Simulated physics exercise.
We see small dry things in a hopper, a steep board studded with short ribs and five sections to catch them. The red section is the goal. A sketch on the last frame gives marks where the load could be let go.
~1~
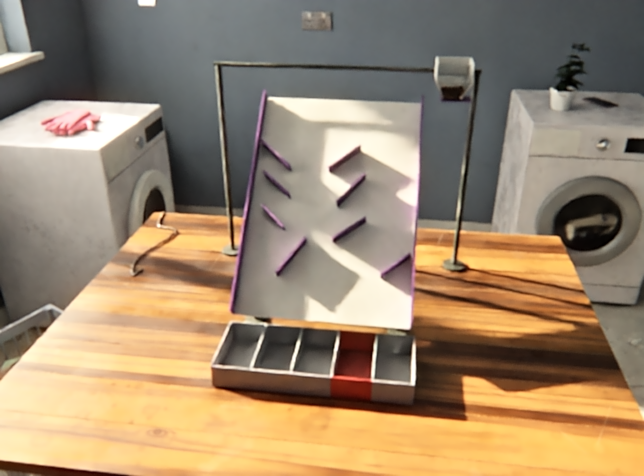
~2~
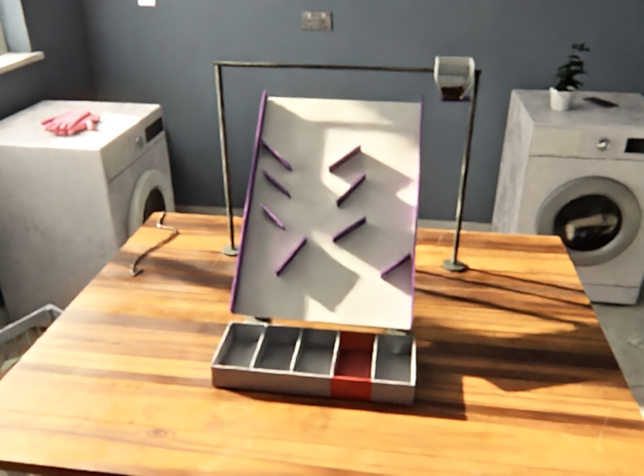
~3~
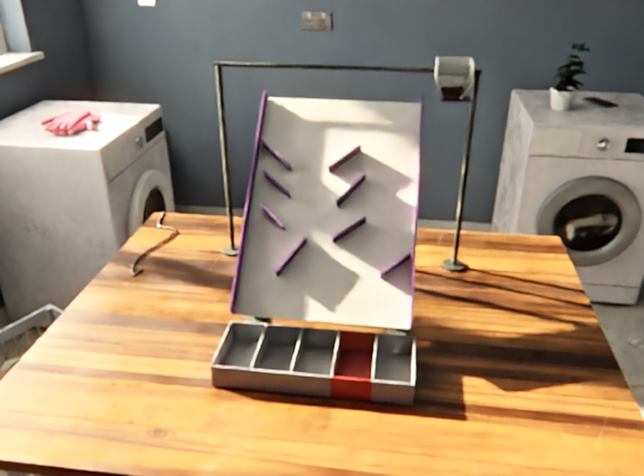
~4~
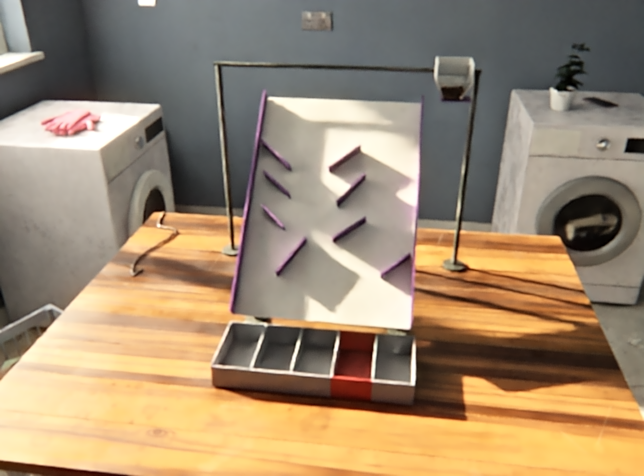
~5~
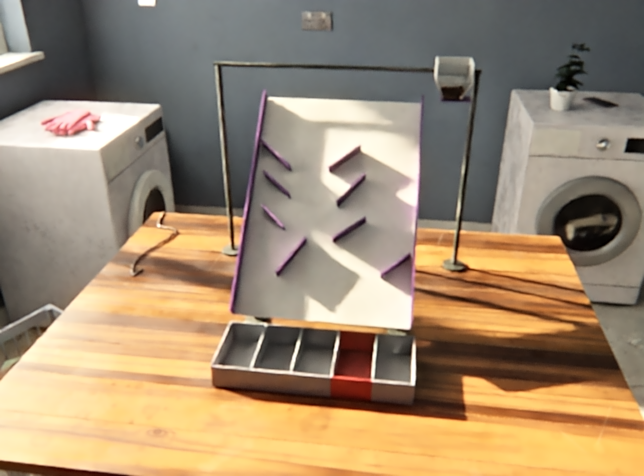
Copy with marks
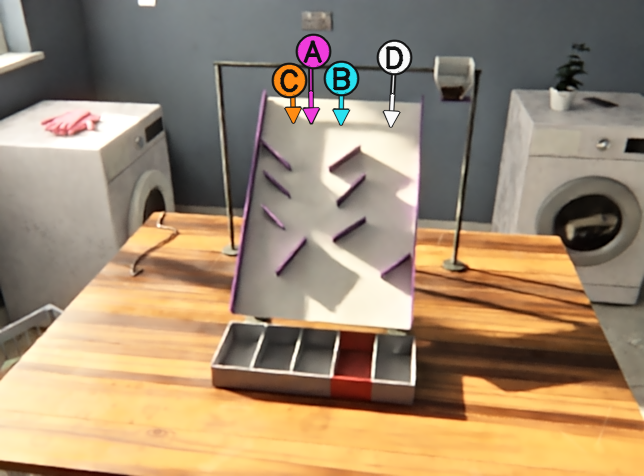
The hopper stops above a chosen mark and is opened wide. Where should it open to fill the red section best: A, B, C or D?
Take D.
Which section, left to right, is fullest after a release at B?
The first.
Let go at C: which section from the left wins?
The third from the left.
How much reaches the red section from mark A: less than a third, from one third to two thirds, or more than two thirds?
Less than a third.
On the marked copy, mark A meets the board at (311, 117); mark B meets the board at (341, 119); mark C meets the board at (293, 117); mark D meets the board at (391, 121).
With A, a stray few in the red section, nearly all in other sections, a small part outside the box.
With B, a stray few in the red section, nearly all in other sections, a stray few outside the box.
With C, a small part in the red section, most in other sections, a stray few outside the box.
With D, about half in the red section, about half in other sections, a stray few outside the box.
